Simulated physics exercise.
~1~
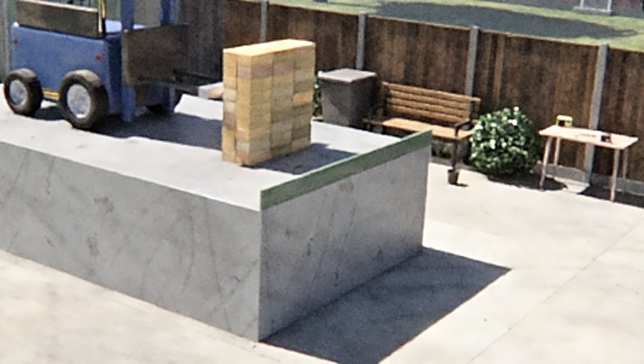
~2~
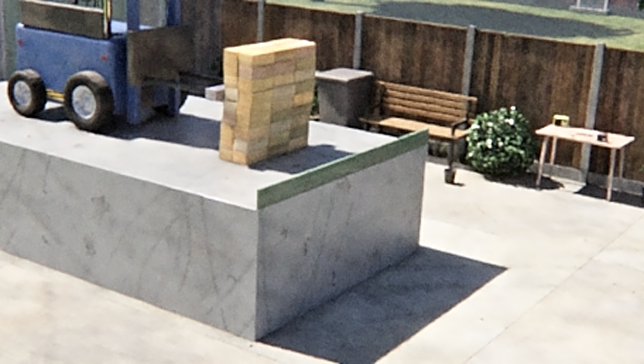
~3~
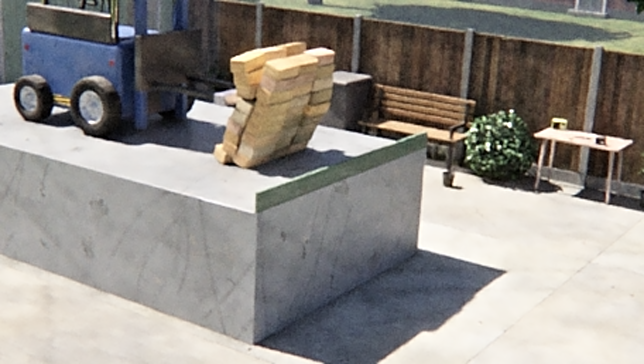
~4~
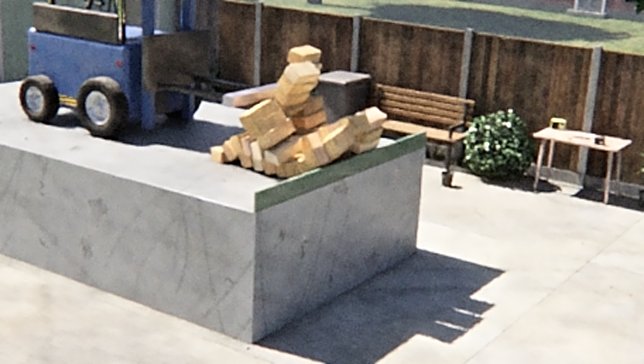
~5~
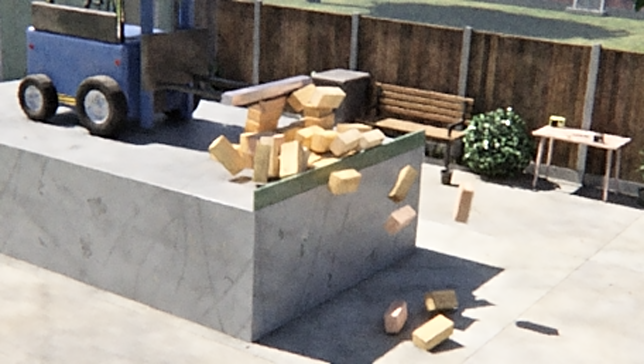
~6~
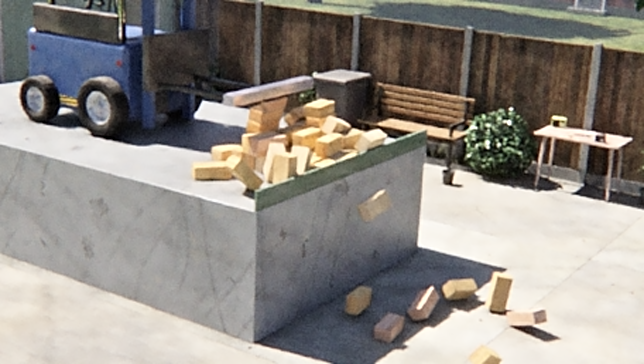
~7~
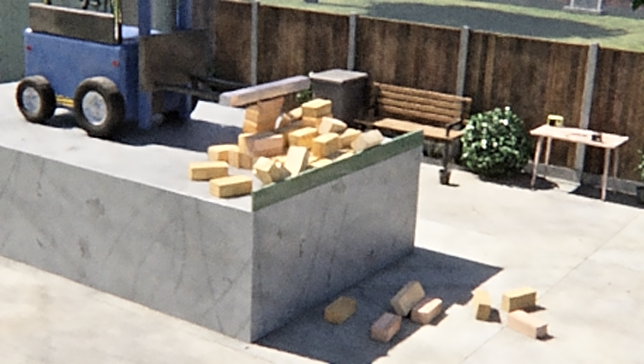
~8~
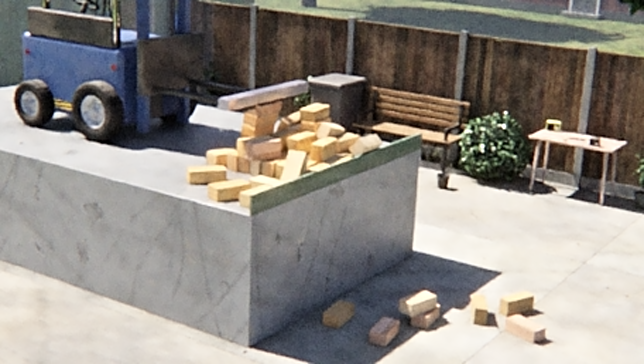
A blue lift truck pushed a beam into a tall stack of wooden blocks on a concrete platform, and the stack leaned and collapsed. Several blocks tumbled over the edge onto the ground, while most stayed heaped behind the green board.
